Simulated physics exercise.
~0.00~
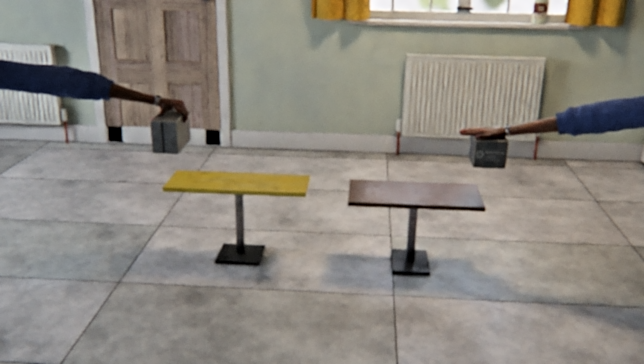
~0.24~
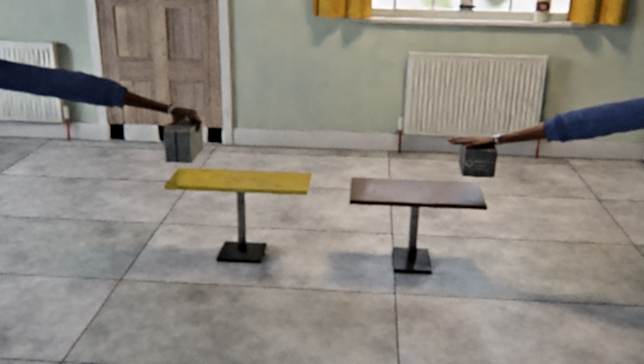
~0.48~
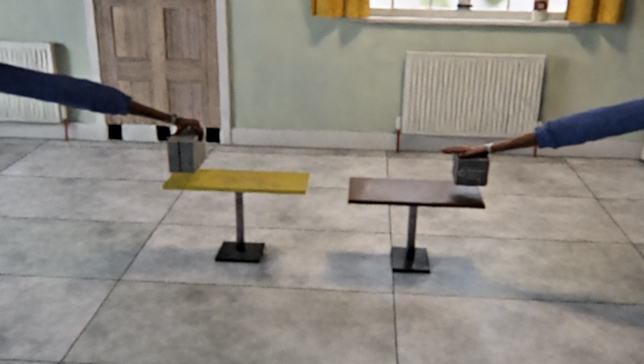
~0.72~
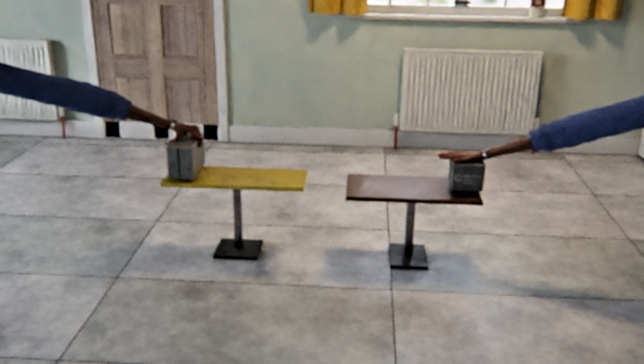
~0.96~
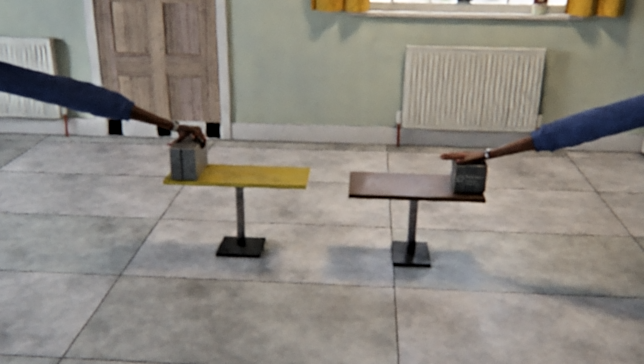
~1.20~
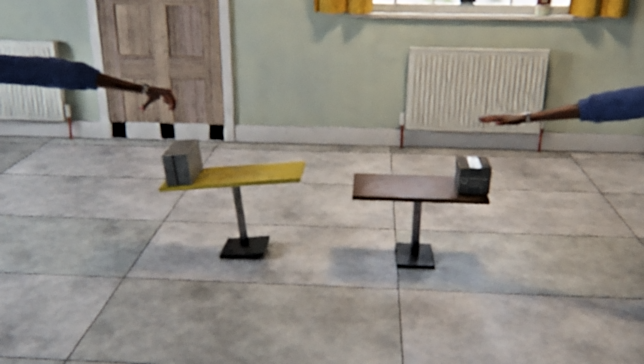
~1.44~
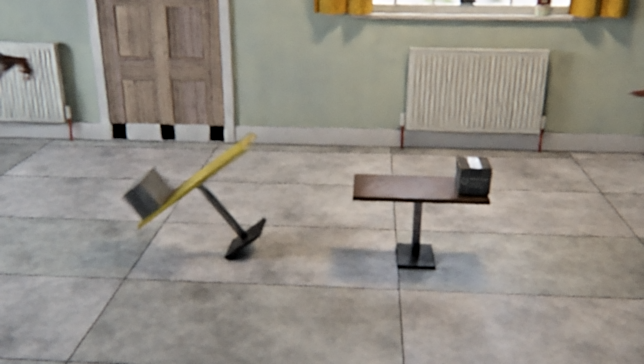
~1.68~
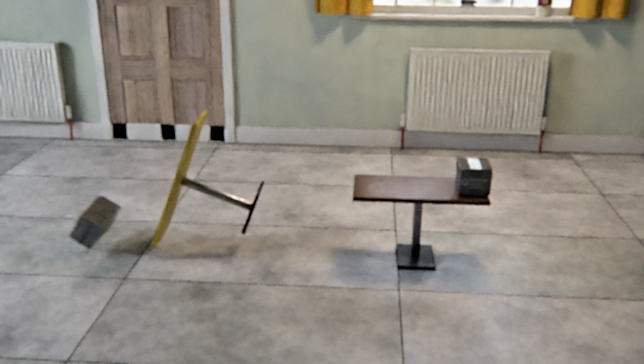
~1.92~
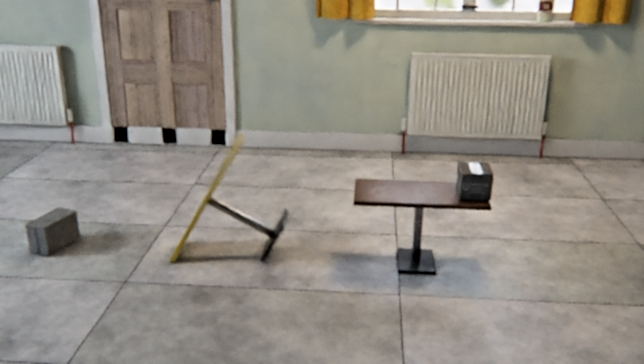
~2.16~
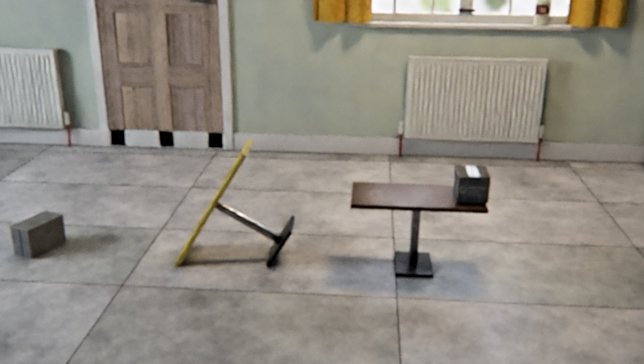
Two hands lower dark gray blocks onto the outer ends of a yellow table and a brown table, then let go and withdraw; the yellow table topples left, spilling its block onto the floor, and ends on its side, while the brown one stays standing with its block on top.
